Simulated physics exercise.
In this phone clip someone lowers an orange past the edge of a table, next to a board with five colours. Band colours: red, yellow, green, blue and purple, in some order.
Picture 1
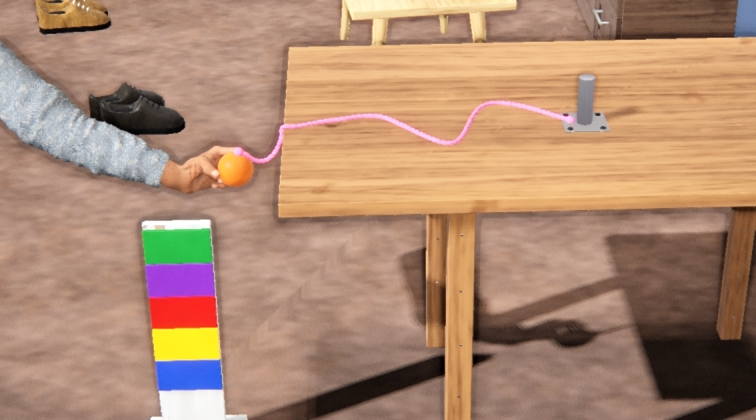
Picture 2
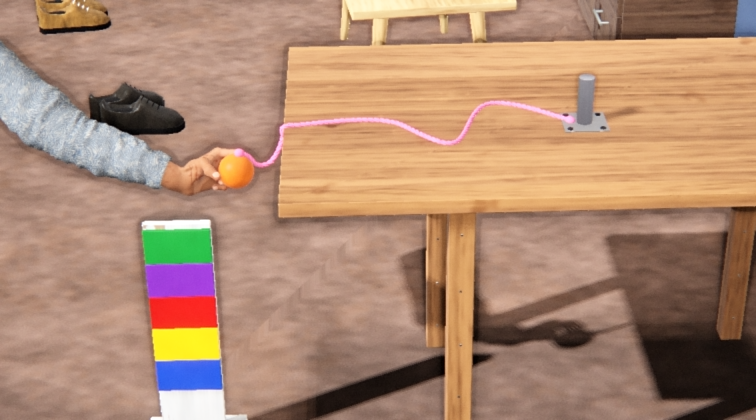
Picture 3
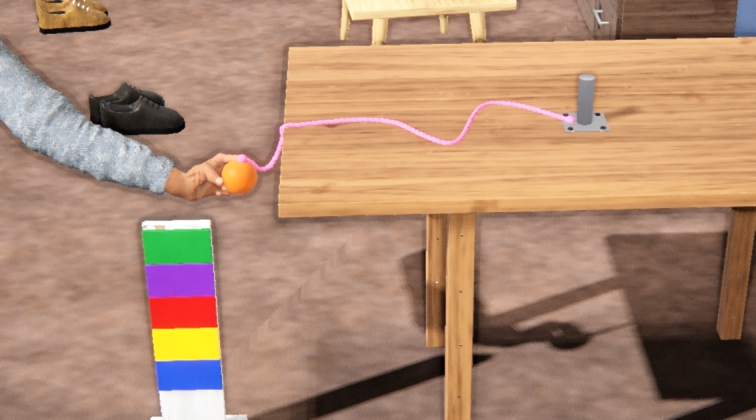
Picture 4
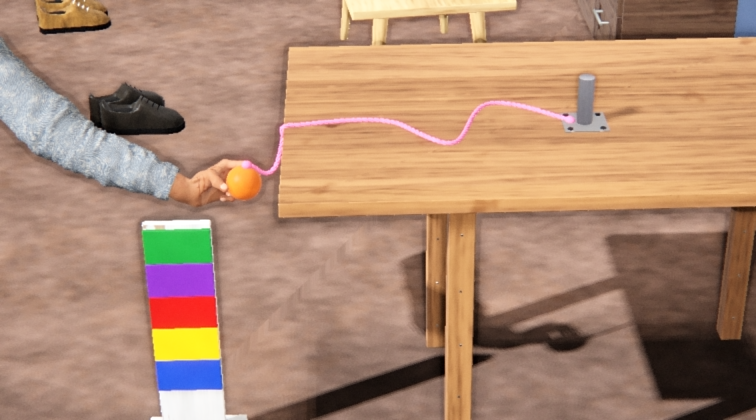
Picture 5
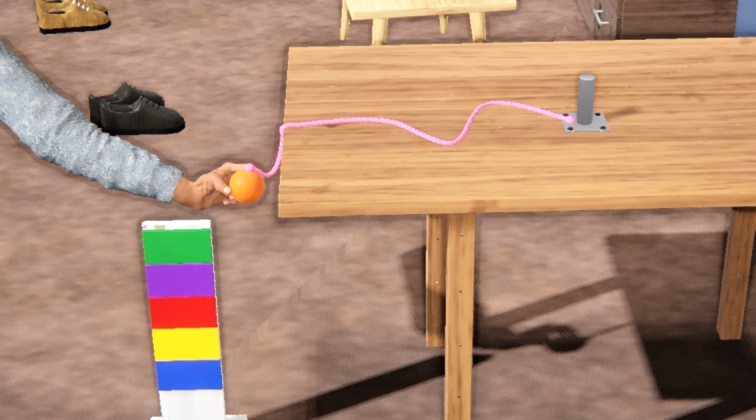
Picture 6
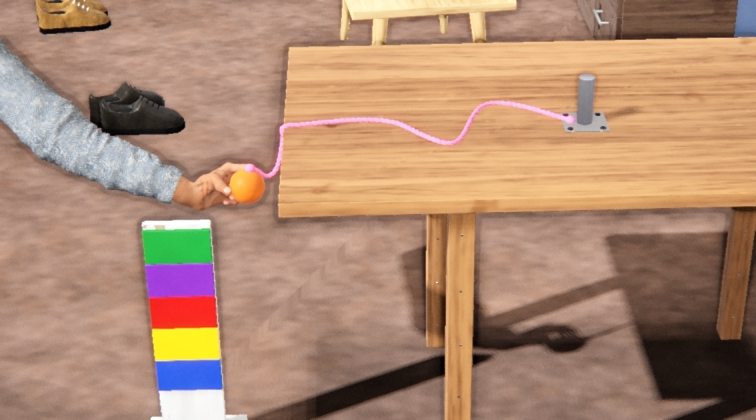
The video shows a hand holding an orange ball tied to a pink cord that winds across a wooden table to a metal post. The hand lowers the ball slightly and shifts right, above a colour-banded board, then stays still.
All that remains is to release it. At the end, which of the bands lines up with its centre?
The band that lines up is red.
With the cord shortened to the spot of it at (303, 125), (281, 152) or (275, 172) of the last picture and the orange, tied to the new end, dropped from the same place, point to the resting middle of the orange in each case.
(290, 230), (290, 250), (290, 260).
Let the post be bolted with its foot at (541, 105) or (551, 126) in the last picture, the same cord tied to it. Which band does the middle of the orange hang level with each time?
The first case gives yellow, the second gives yellow.
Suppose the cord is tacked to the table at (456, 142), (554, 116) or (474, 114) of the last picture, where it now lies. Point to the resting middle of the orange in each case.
The places are (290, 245), (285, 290) and (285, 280).
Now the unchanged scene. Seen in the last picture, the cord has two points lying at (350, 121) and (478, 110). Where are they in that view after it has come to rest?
They go to (283, 161) and to (457, 125).
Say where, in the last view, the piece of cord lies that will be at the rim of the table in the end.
Look around (381, 121).
Early on, orange near (287, 279); level with purple.
Midway, orange near (308, 292); level with red.
Finally, orange near (288, 302); level with red. The red one.
